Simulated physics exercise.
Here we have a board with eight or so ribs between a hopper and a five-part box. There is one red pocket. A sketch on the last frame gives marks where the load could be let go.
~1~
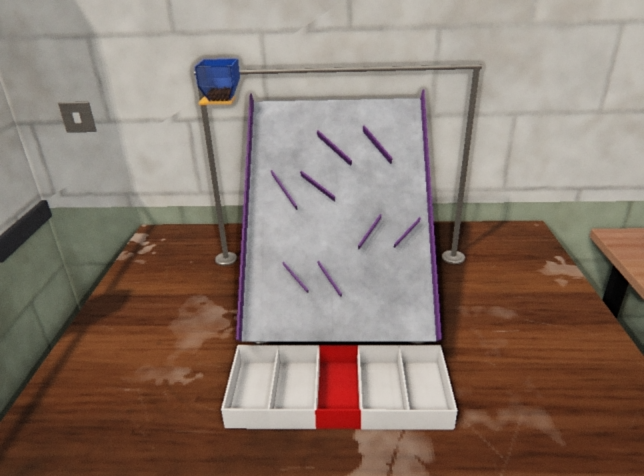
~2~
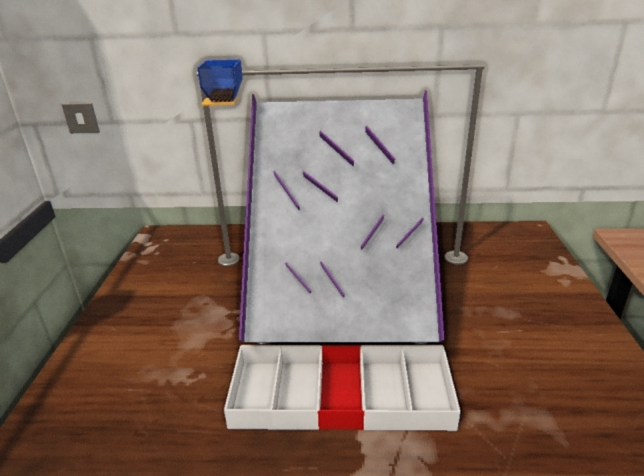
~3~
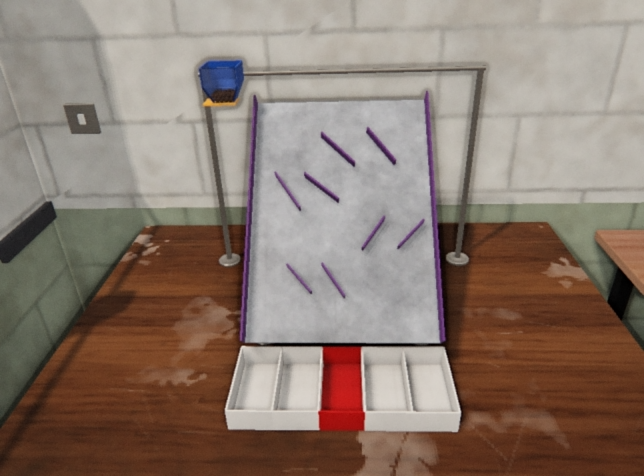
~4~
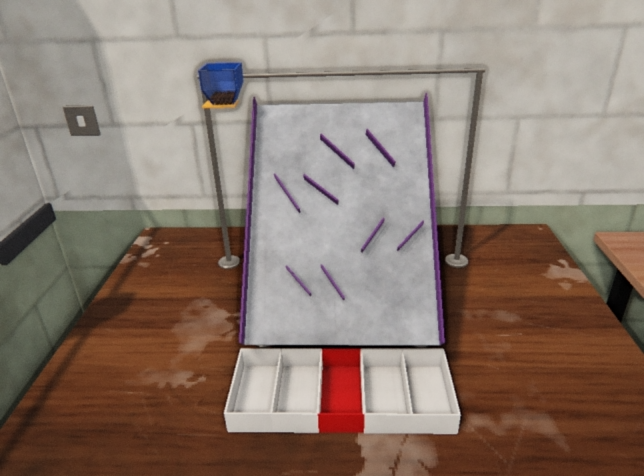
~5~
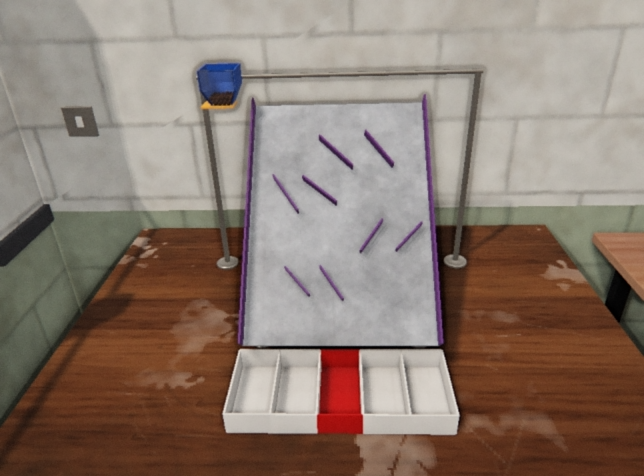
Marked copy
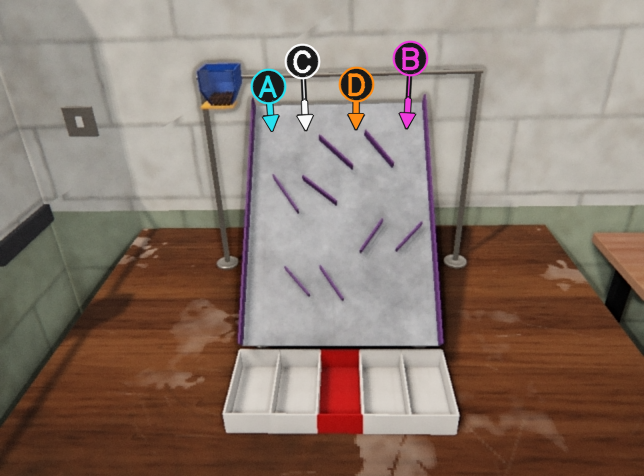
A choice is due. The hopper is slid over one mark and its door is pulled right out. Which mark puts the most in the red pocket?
B beats the others.
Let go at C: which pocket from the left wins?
It is the fourth one.
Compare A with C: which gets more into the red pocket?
That would be C.
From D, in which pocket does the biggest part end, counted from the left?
It is the fourth one.
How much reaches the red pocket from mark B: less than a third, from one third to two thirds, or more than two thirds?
From one third to two thirds.
On the marked copy, mark A meets the board at (271, 125); mark B meets the board at (406, 122); mark C meets the board at (305, 124); mark D meets the board at (356, 123).
With A, a stray few in the red pocket, about two thirds in other pockets, about a third outside the box.
With B, about a third in the red pocket, about a third in other pockets, about a quarter outside the box.
With C, about a quarter in the red pocket, most in other pockets, a stray few outside the box.
With D, a small part in the red pocket, most in other pockets, a stray few outside the box.
